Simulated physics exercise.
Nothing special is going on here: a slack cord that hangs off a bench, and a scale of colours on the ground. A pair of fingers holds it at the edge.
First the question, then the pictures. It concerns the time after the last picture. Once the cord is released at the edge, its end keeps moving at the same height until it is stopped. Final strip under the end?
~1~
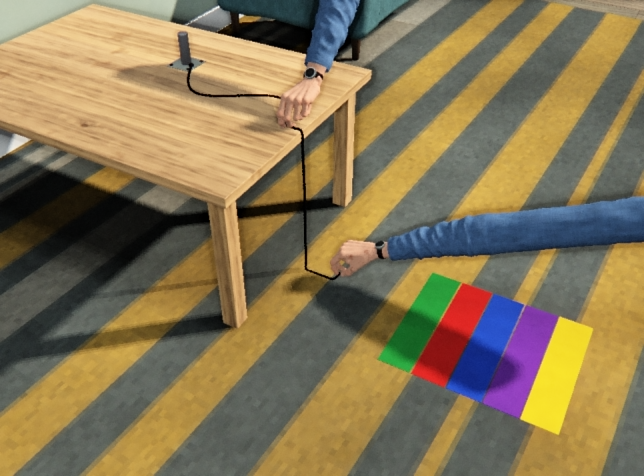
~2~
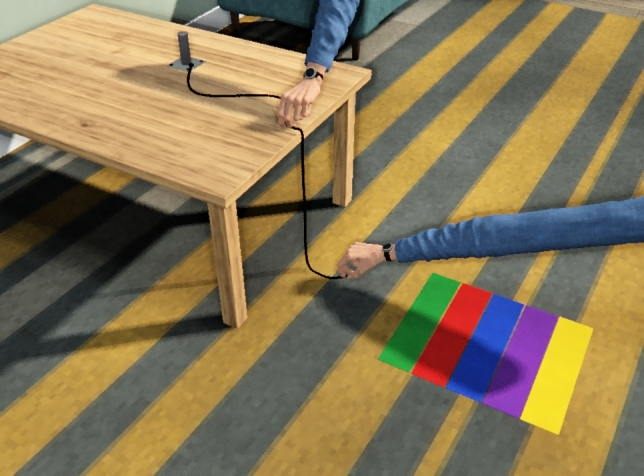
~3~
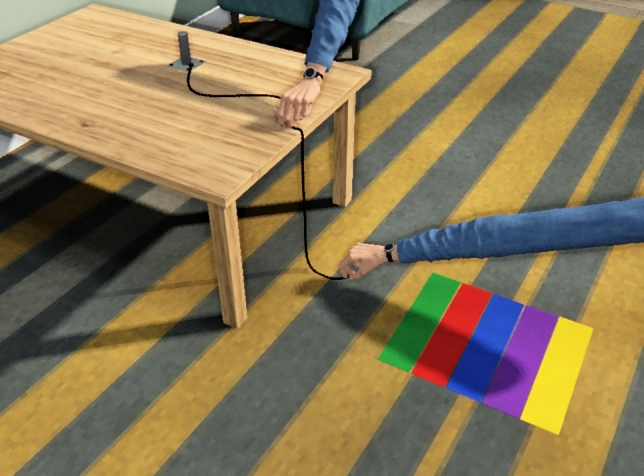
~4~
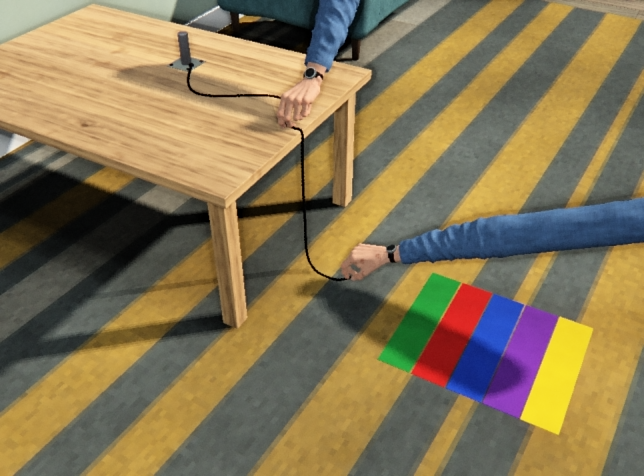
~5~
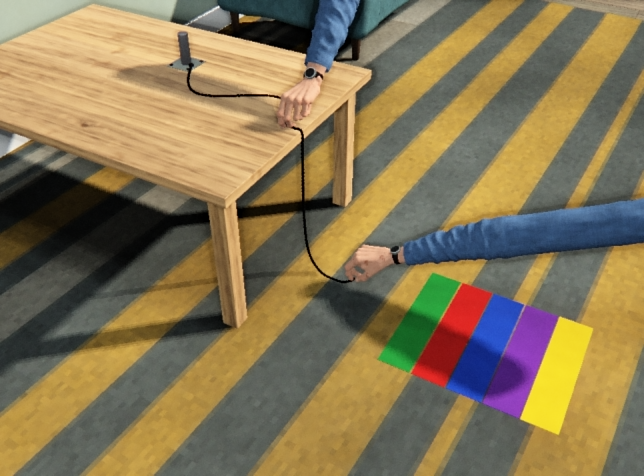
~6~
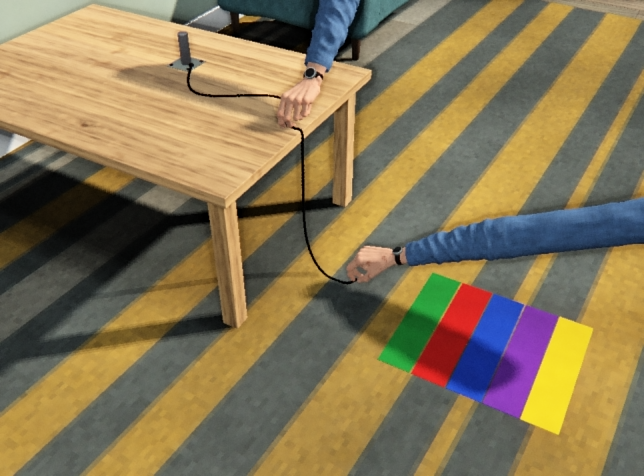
Blue.
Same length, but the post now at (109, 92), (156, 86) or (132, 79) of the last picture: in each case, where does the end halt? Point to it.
First (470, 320), then (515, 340), then (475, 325).
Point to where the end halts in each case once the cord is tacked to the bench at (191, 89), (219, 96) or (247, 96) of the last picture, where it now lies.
Taking the tries in turn: (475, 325), (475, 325) and (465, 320).
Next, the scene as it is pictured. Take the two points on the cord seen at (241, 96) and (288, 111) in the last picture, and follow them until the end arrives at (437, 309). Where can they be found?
In order: (268, 98) and (316, 128).
A little later, end near (437, 309); over green.
Next, end near (478, 324); over blue.
When it is tight, end near (501, 333); over blue. It halts on the blue strip.
